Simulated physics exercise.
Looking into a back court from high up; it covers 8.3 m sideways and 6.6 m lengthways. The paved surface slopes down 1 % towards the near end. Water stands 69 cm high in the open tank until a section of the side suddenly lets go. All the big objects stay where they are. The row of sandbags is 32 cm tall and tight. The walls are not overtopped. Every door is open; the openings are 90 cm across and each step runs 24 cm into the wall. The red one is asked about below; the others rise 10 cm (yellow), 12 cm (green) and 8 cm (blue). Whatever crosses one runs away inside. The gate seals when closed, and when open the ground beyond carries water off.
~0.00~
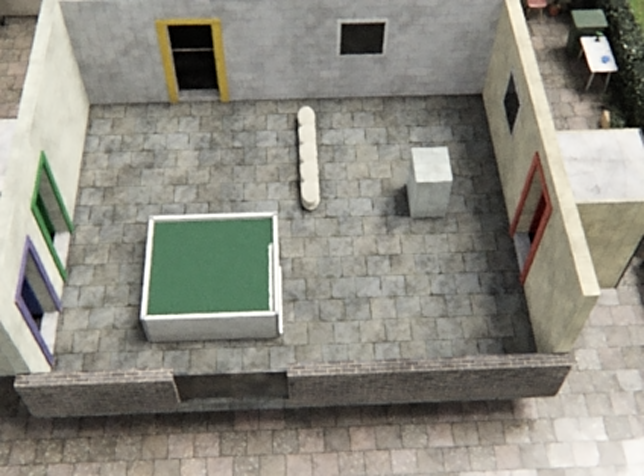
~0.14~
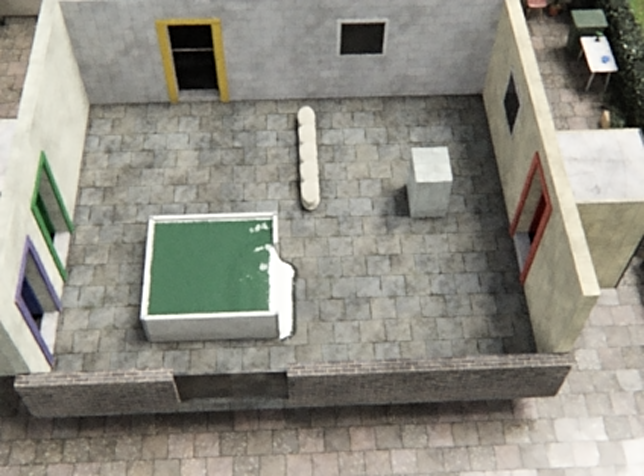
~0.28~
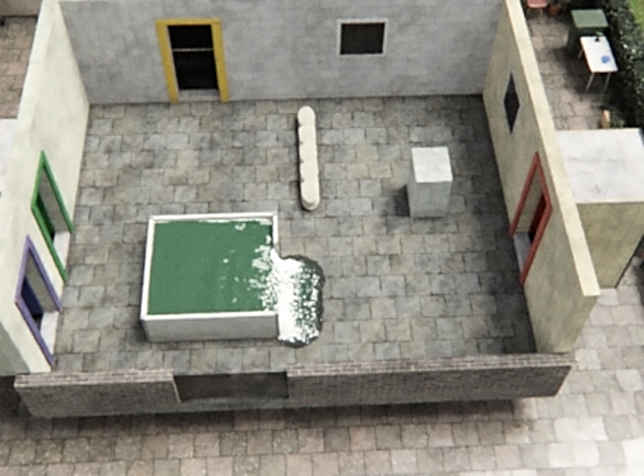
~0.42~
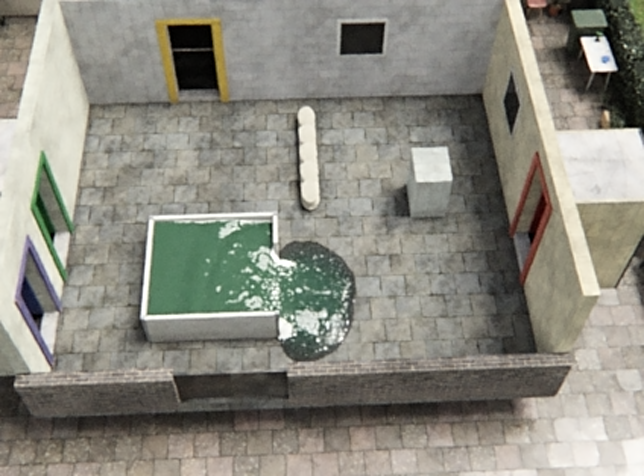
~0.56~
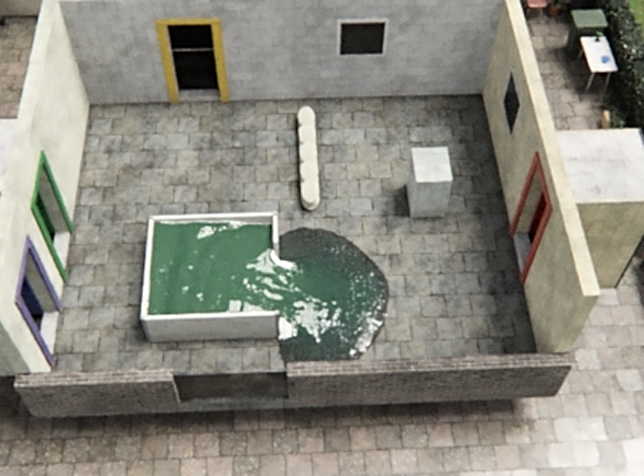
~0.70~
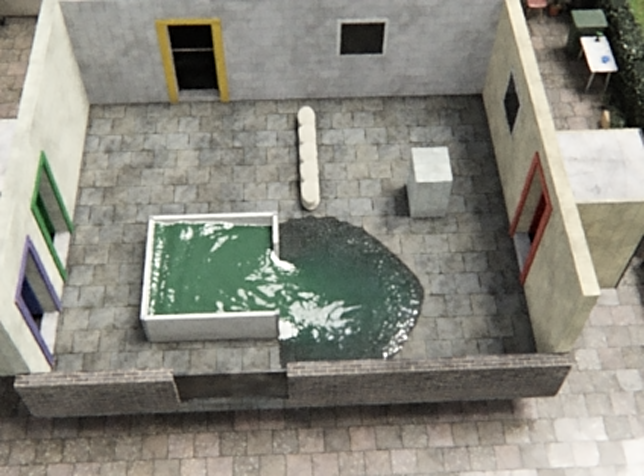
Green water pouring from the right side of a white-walled tank and spreading rightward across the paving of a walled courtyard.
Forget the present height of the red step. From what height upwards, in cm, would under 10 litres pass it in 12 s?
About 22 cm.
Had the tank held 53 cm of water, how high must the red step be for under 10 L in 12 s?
Some 16 cm.
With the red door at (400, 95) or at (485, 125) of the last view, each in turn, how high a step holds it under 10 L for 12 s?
Roughly 10.0 and 11.5 cm.
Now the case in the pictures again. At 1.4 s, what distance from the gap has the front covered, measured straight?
Some 4.6 m out.
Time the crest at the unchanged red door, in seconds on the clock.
Around 3.0 s.
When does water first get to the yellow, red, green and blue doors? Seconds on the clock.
Yellow 7.0 s, red 1.4 s, green 10.5 s, blue 10.0 s.
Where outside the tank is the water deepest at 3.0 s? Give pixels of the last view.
Around (543, 376).
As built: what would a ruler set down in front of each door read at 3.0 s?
In cm: Yellow 0, red 26, green 0, blue 0.
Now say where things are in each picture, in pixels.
In the first picture, still water, 69 cm deep, in the open tank at (212, 266); the red door at (529, 226) is dry.
In the second picture, water pours out at (276, 291) and has run 0.3 m, to (294, 273); about 9 cm deep outside, 69 cm at the back.
In the third picture, water pours out at (276, 293) and has run 0.8 m, to (318, 298); about 12 cm deep outside, 69 cm at the back.
In the fourth picture, water pours out at (276, 294) and has run 1.4 m, to (351, 285); about 9 cm deep outside, 69 cm at the back.
In the fifth picture, the gap is at (276, 294), the front 2.0 m out at (385, 293); the back of the open tank holds 67 cm.
In the sixth picture, the gap is at (276, 294), the front 2.6 m out at (419, 297); the back of the open tank holds 61 cm; 2.0 m in a straight line remain to the red door at (529, 226).
After 1.4 s water covers 30 % of the floor, deepest (36 cm) near (285, 311); 2 cm at the red door, 0 litres in over its 20 cm step.
After 3.0 s water covers 35 % of the floor, deepest (39 cm) near (543, 376); 26 cm at the red door, 8 litres in over its 20 cm step.
After 12.0 s water covers 90 % of the floor, deepest (11 cm) near (394, 382); 10 cm at the red door, 23 litres in over its 20 cm step.
At the red door as built, the water arrived by 1.4 s and peaked near 26 cm at 3.0 s.
Run again over the same 12 s with other heights there, 36 litres in over 18.5 cm, 2 litres over 25 cm. The limit of 10 litres is kept from about 22 cm up.
